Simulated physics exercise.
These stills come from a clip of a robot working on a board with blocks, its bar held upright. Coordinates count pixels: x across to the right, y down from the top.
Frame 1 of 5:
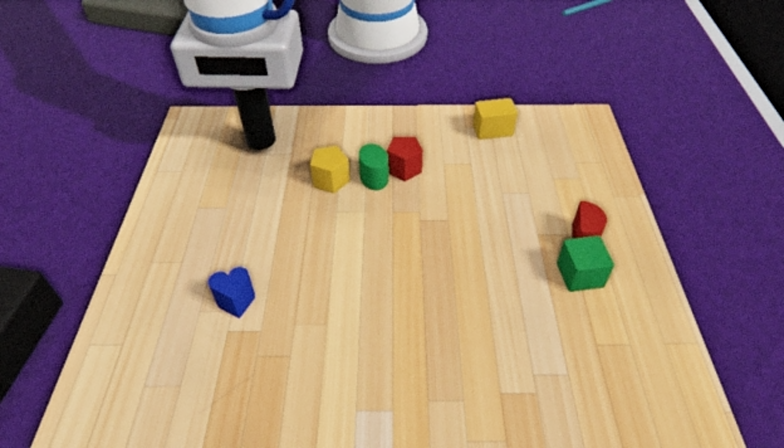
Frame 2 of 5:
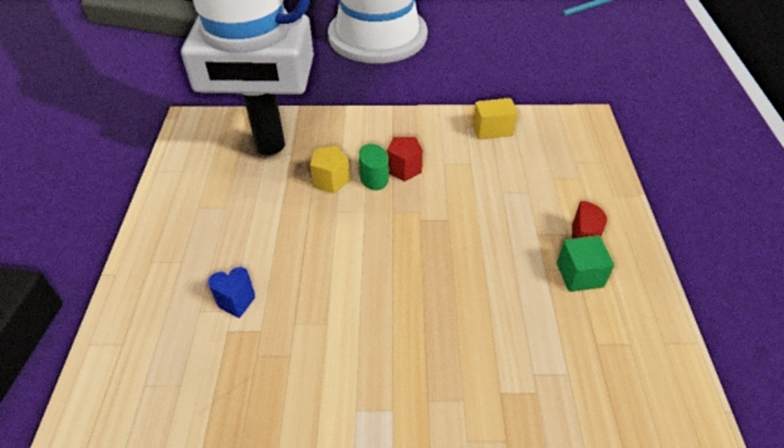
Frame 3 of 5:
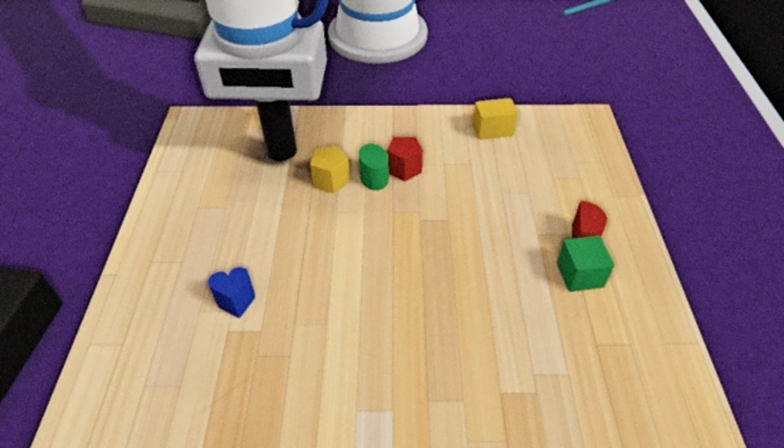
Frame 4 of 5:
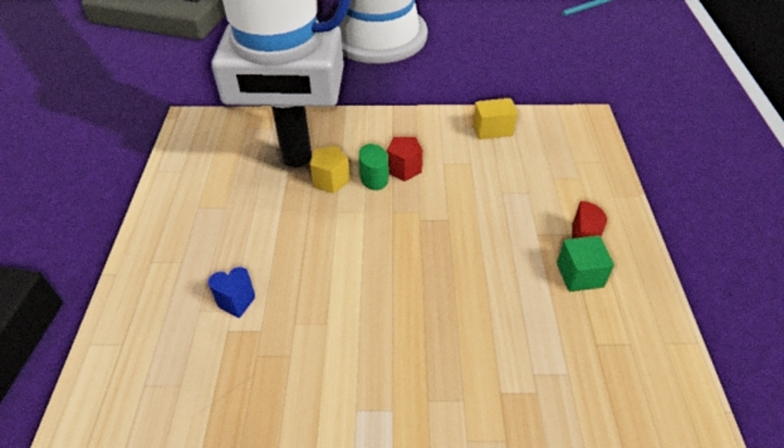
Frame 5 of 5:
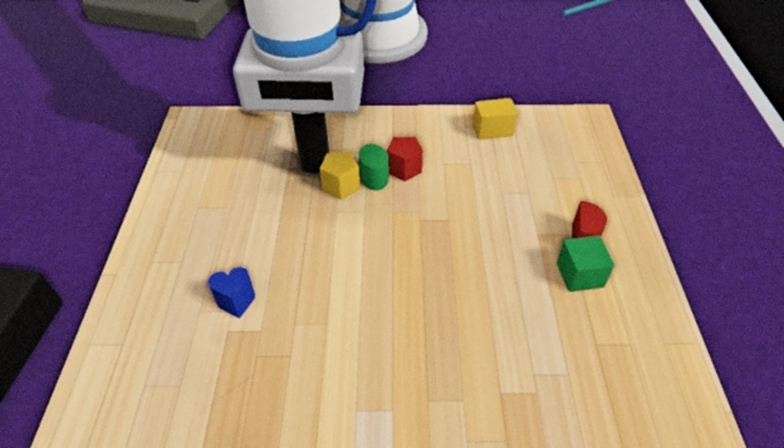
A robot arm's black bar slides a short way rightward and slightly nearer along the far left of a pale wooden board, seen from above by a still camera. A yellow pentagonal block, green oval, red block and yellow rectangular block sit across the far side, with a blue heart near left and red and green blocks right. The bar nudges the yellow pentagonal block slightly right, while the others stay still.
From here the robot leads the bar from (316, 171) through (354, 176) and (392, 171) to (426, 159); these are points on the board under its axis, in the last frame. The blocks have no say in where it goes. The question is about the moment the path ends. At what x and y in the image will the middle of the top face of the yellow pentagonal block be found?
By then it is at (361, 175).
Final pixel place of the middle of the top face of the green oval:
I'd expect the centre of its top face to be at (419, 163).
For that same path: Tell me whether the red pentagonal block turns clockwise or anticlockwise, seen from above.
Looking down on the board, it turns counter-clockwise.
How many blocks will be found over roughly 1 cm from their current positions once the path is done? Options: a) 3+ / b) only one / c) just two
The answer is a.
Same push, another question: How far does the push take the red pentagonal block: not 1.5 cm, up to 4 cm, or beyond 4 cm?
Its final spot will lie more than 4 cm from the current one.
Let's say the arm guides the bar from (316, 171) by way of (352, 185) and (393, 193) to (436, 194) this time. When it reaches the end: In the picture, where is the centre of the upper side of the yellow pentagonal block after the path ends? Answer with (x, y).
About (377, 193).
On the path given first. One third of the way, bar at (354, 168); yellow pentagonal block at (360, 174), turned 70° clockwise; green oval at (385, 158), turned 20° anticlockwise; red pentagonal block at (409, 145).
Two thirds of the way, bar at (393, 163); yellow pentagonal block at (361, 175), turned 75° clockwise; green oval at (415, 164), turned 35° clockwise; red pentagonal block at (423, 141), turned 20° anticlockwise.
At the end, bar at (426, 151); yellow pentagonal block at (361, 175), turned 75° clockwise; green oval at (419, 163), turned 55° clockwise; red pentagonal block at (456, 129), turned 25° anticlockwise; yellow rectangular block still.
